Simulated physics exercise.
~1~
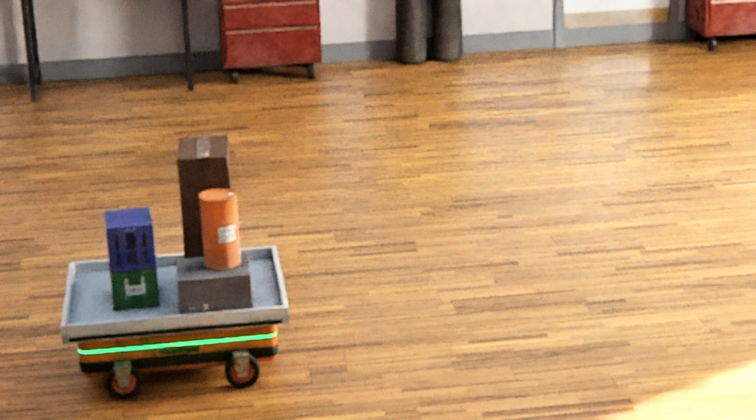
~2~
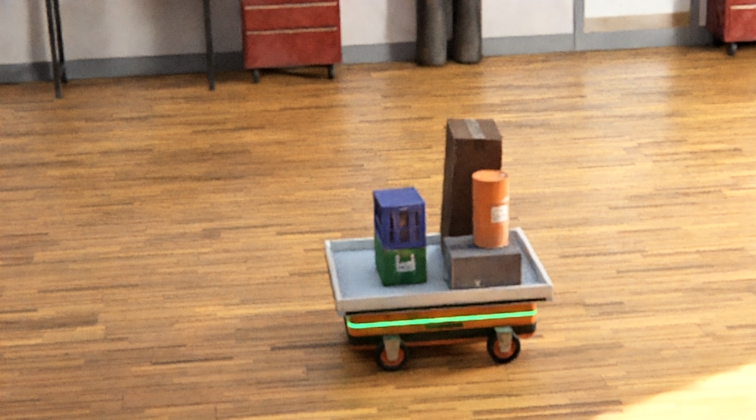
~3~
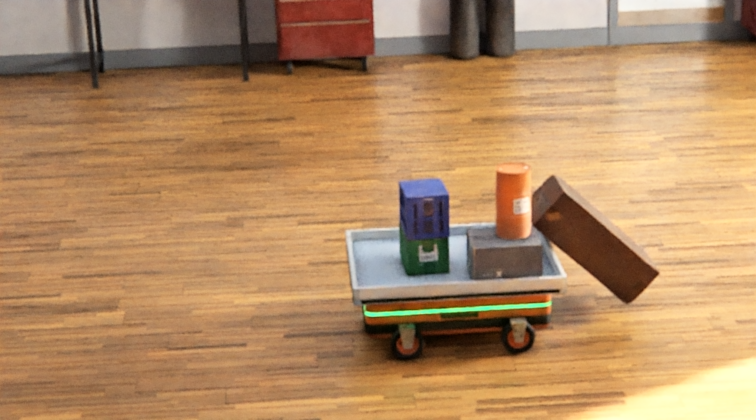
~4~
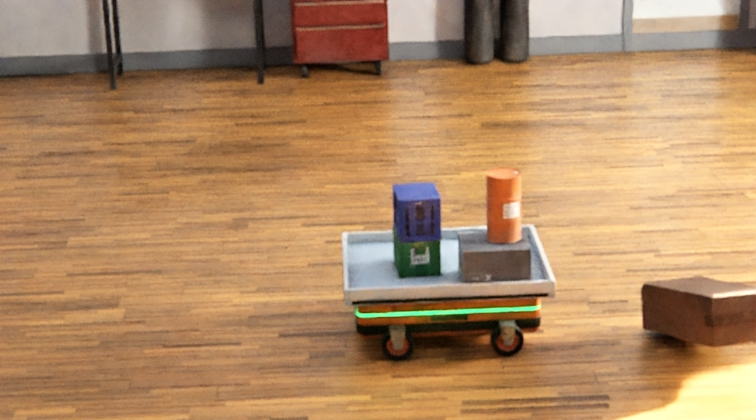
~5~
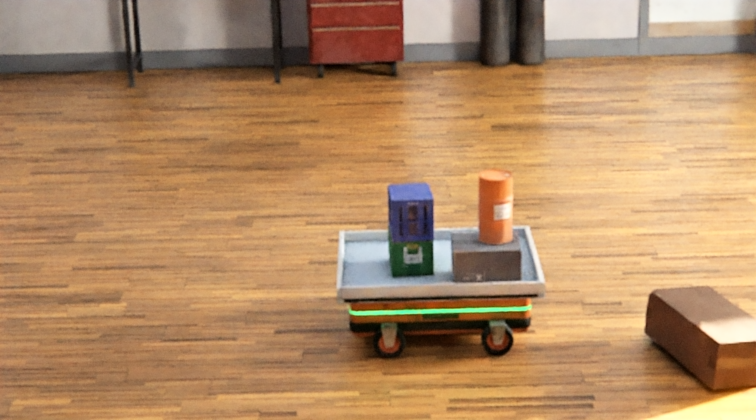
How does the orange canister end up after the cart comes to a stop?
The orange canister is still standing upright in its place on top of the grey parcel on the cart.
